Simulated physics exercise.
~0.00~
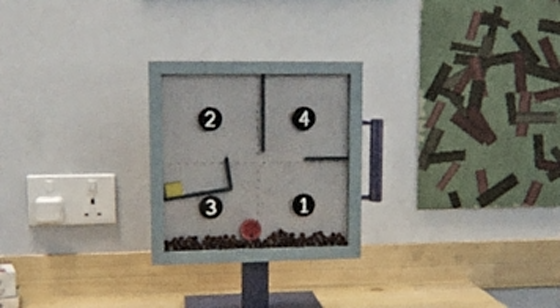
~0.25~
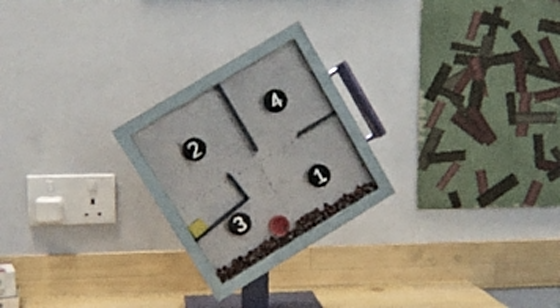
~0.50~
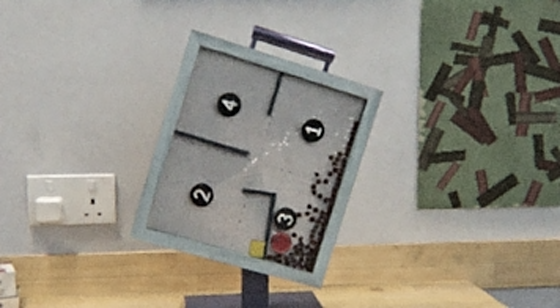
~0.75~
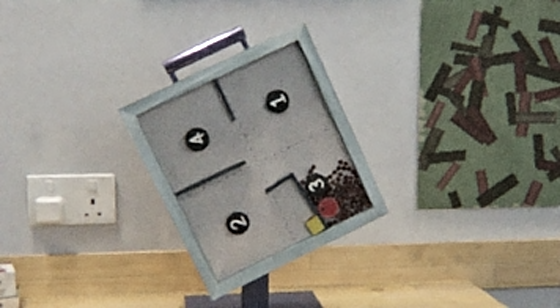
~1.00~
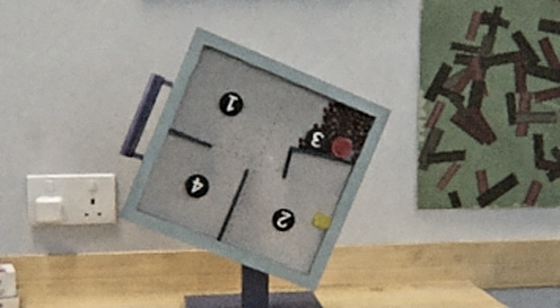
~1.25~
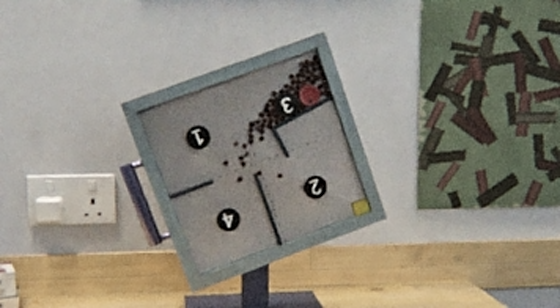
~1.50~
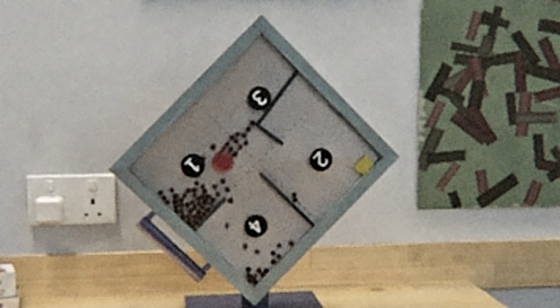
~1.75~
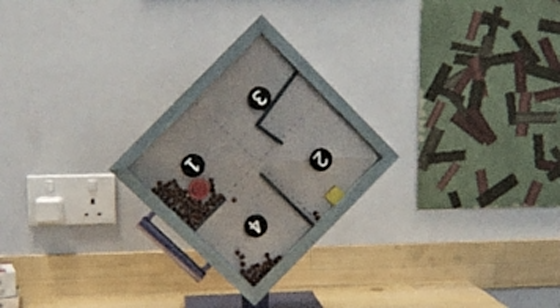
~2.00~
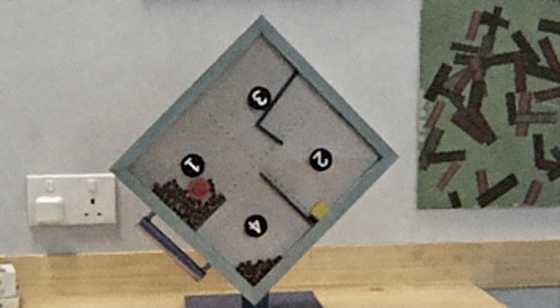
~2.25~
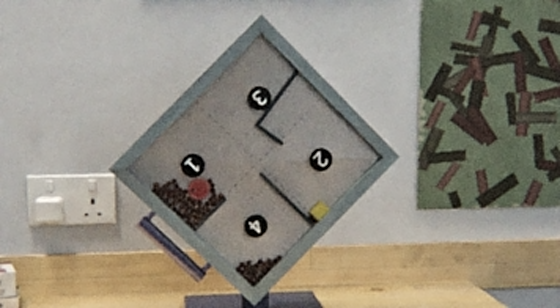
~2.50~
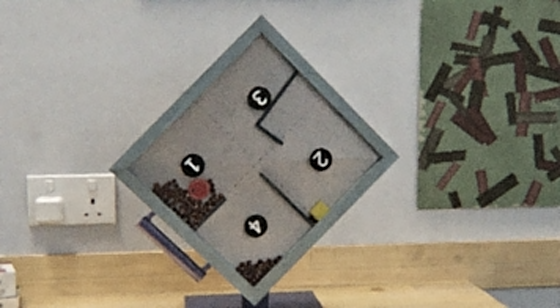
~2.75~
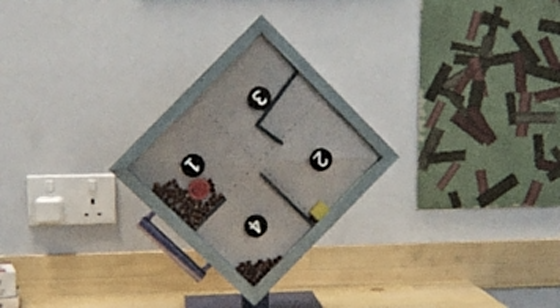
A square framed box turned anticlockwise until it stood on one corner, its dark beads tumbling out of quarter three, and ended still, with most beads and the red disc in quarter one, the rest in four, and the yellow block in two.
